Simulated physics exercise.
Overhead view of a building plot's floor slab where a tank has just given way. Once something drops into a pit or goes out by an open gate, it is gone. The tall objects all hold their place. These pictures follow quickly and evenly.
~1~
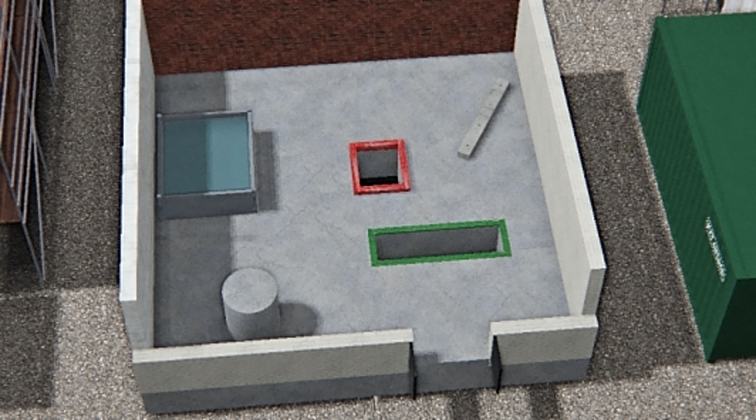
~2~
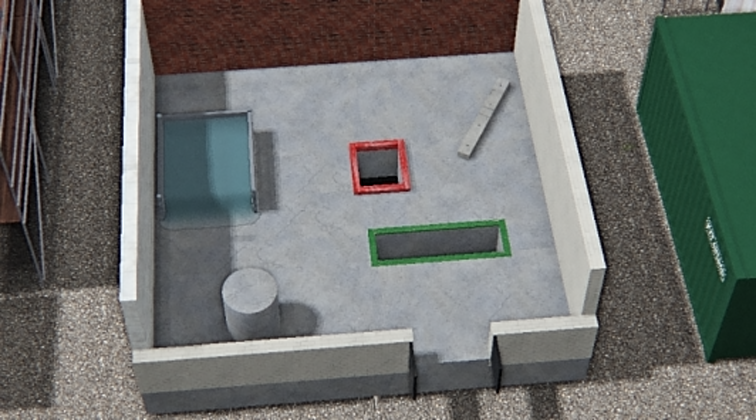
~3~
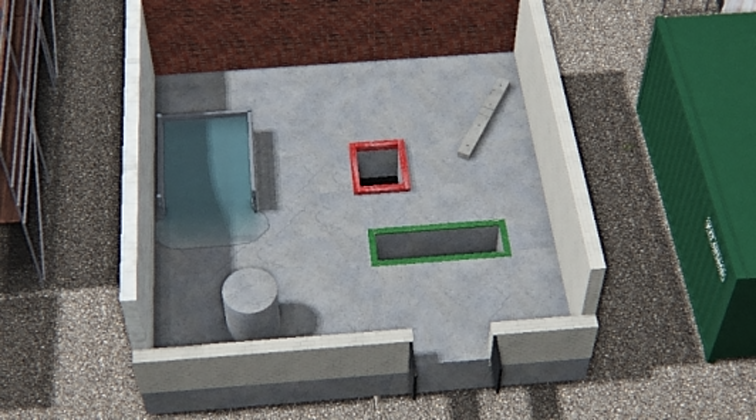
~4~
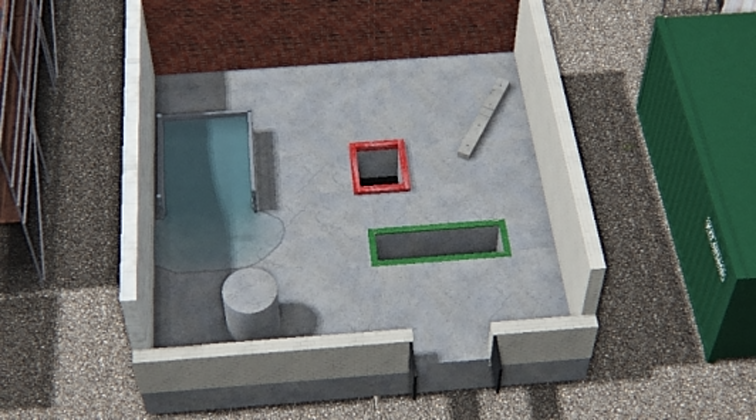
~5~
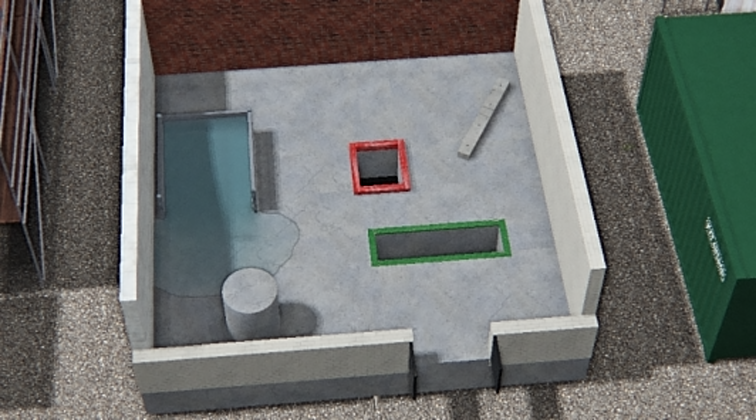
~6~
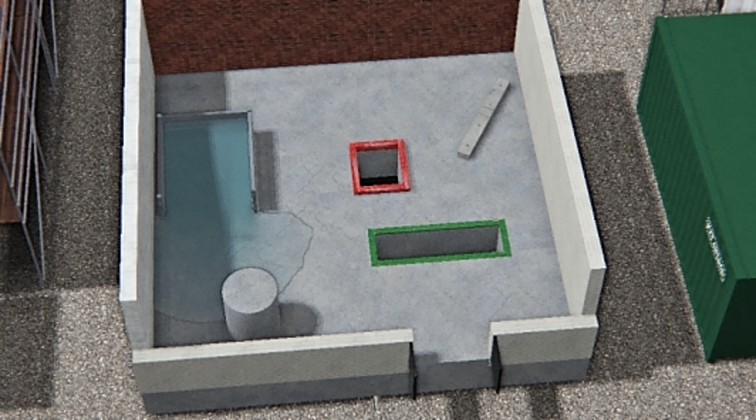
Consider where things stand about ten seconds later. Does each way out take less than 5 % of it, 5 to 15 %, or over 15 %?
Gate: A twentieth to fifteen per cent, red pit: Short of a twentieth, green pit: Upwards of fifteen per cent.
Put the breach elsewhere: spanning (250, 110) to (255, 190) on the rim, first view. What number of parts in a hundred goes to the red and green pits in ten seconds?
Result - red: 20 %; green: 25 %.
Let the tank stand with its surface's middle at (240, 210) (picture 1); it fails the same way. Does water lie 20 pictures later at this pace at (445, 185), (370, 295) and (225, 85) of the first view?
Spot 1 unwetted, spot 2 wetted, and spot 3 unwetted.
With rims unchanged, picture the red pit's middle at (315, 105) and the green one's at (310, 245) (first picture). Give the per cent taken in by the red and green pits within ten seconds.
Red share 0%, green share 40%.
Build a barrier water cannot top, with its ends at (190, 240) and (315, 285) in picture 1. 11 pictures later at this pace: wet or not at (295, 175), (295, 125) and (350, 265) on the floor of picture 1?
In order: Dry; dry; wet.
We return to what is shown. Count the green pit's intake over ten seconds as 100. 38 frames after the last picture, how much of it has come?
Working it through, I arrive at 35 %.
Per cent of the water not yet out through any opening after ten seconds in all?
About 74 %.
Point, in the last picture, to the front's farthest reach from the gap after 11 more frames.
Estimated pixel: (402, 353).
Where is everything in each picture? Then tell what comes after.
In the first picture, still water in the open tank at (206, 155).
In the second picture, the front is at (255, 217), out from the gap at (209, 208).
In the third picture, water pours out at (209, 209) and has run to (158, 237).
In the fourth picture, the front is at (264, 253), out from the gap at (209, 209).
In the fifth picture, water pours out at (209, 209) and has run to (155, 284).
In the sixth picture, water pours out at (209, 210) and has run to a hidden place.
A moment on, water covers 20 % of the floor; the gate 0 %, the red pit 0 %, the green pit 0 %.
Next, water covers 25 % of the floor; the gate 0 %, the red pit 0 %, the green pit 0 %.
Then, water covers 35 % of the floor; the gate 1 %, the red pit 0 %, the green pit 0 %.
Later, water covers 50 % of the floor; the gate 4 %, the red pit 0 %, the green pit 6 %.
In the end, water covers 65 % of the floor; the gate 7 %, the red pit 0 %, the green pit 19 %.
